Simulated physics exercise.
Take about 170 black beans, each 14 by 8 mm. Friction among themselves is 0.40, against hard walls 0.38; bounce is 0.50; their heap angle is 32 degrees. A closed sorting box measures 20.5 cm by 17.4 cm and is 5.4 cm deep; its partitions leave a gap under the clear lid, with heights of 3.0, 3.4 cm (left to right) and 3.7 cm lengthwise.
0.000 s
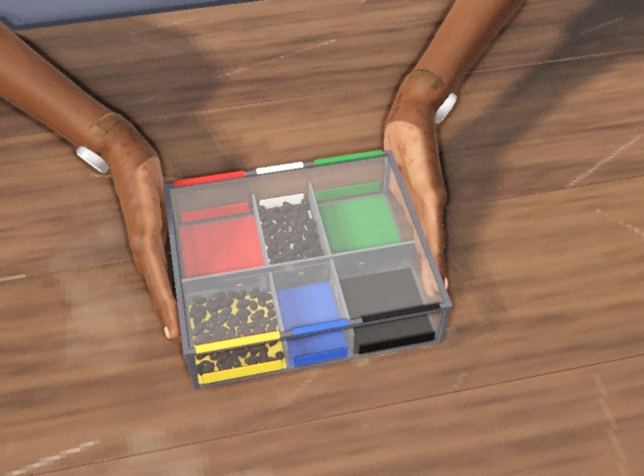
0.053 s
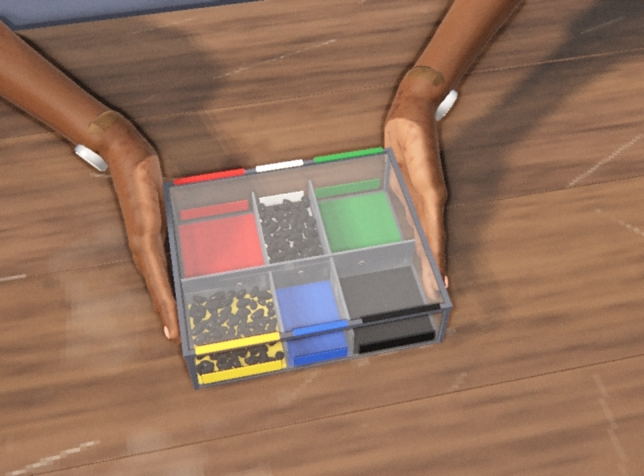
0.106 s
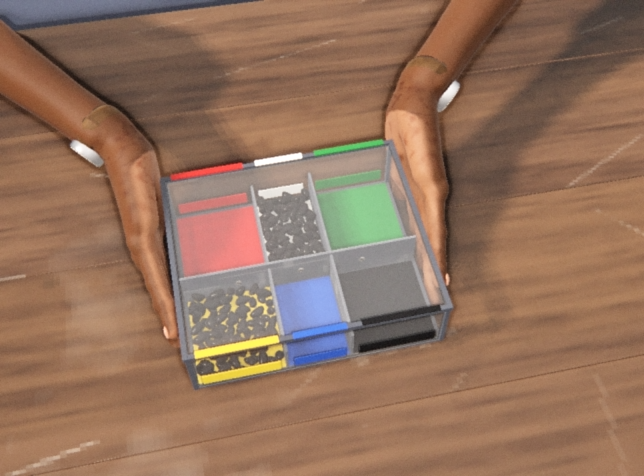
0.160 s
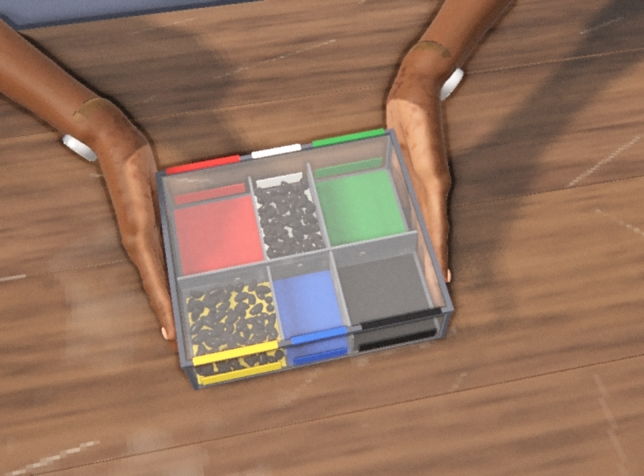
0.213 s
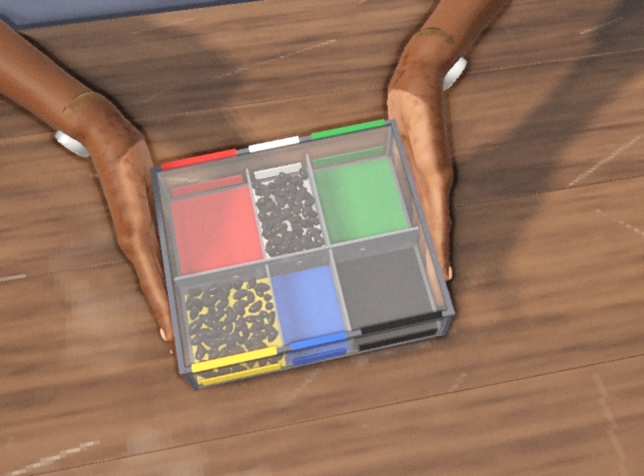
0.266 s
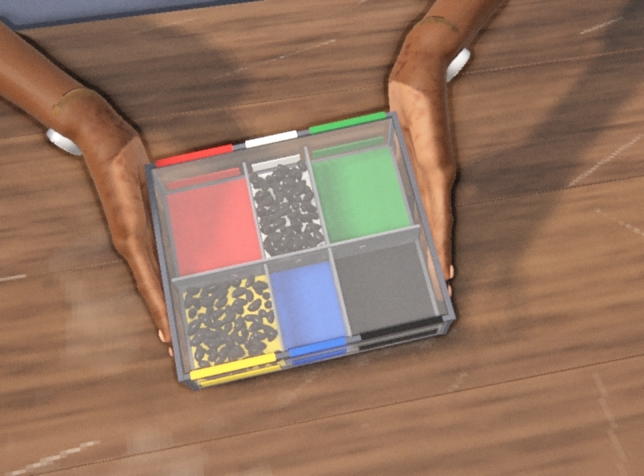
Two hands slowly tilt a clear divided box of black beans toward its left front corner.
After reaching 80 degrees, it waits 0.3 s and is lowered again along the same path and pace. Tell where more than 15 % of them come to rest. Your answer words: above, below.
Red - below; blue - below; green - below; yellow - above; white - above; black - below.
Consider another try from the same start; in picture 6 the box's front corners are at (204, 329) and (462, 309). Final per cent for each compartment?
Final shares: Red 0%, blue 5%, green 5%, yellow 30%, white 40%, black 20%.
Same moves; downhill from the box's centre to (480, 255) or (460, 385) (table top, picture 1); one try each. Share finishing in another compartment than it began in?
Around 35 % for the first direction, around 40 % for the second.
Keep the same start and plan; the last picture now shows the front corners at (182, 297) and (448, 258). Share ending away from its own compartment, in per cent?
My guess is close to 15 per cent.
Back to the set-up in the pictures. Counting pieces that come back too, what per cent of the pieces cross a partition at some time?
Around 25 percent.
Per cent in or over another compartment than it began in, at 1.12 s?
20 percent.
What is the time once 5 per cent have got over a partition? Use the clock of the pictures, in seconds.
0.90 s, roughly.
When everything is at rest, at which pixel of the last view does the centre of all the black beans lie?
Est. centre at rest: (256, 336) px.
After 1.12 s, tilt 80 degrees; blue 5 %, yellow 65 %, white 35 %.
After 1.68 s, tilt 41 degrees; blue 5 %, yellow 65 %, white 30 %.
After 2.31 s, tilt 0 degrees; blue 5 %, yellow 65 %, white 30 %.
At rest (2.9 s), red 0 %, blue 5 %, green 0 %, yellow 65 %, white 30 %, black 0 %.
